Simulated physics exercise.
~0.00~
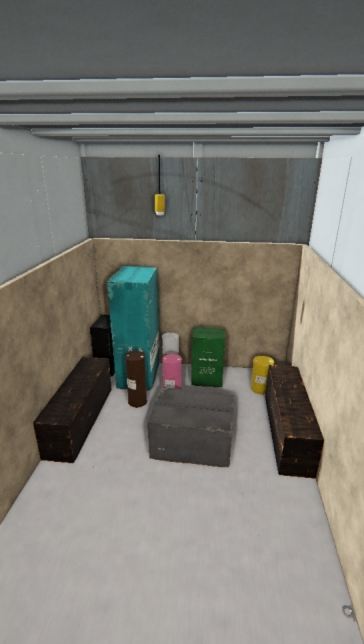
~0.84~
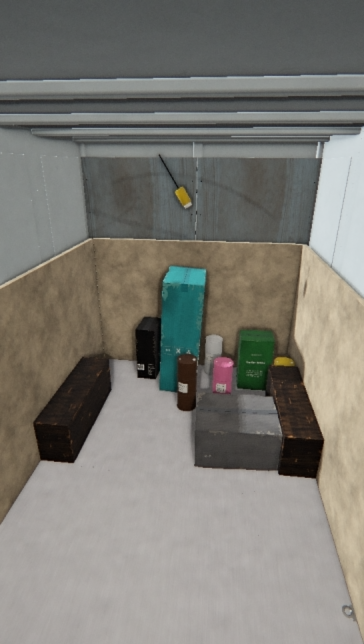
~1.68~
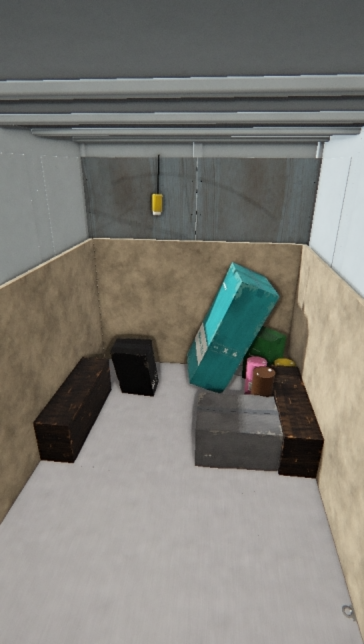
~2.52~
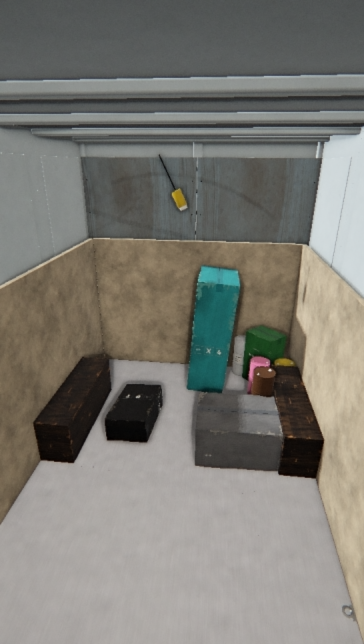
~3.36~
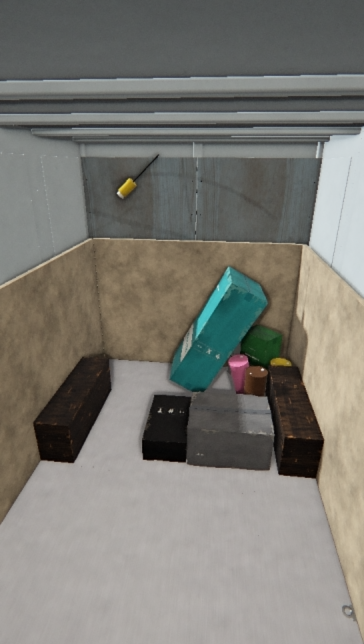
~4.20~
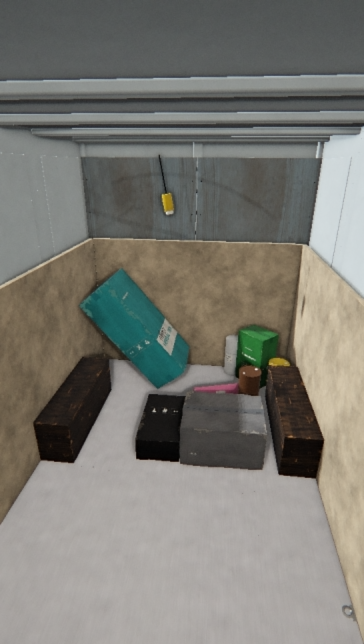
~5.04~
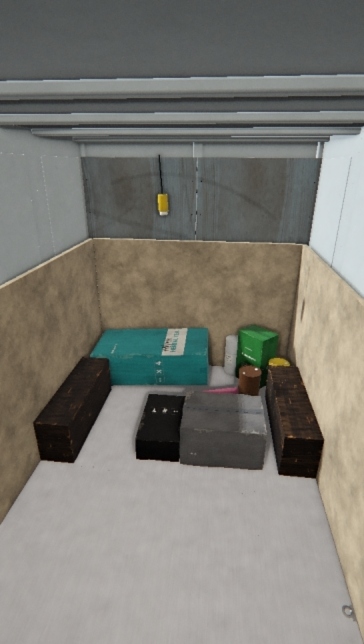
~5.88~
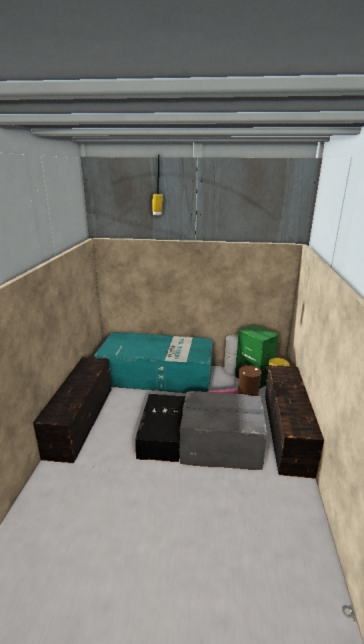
The cargo in a van's load bay slides to the right, the grey box stopping against the dark wheel box while a yellow lamp swings overhead. The tall turquoise box tilts right over the canisters, and the black box tips forward, landing on its side. The turquoise box rocks back upright, then leans right again as the black and grey boxes end up side by side. Next it swings over to the left, and the pink canister topples. Finally the turquoise box lies along the front wall, with the green box and brown canister still standing at right.
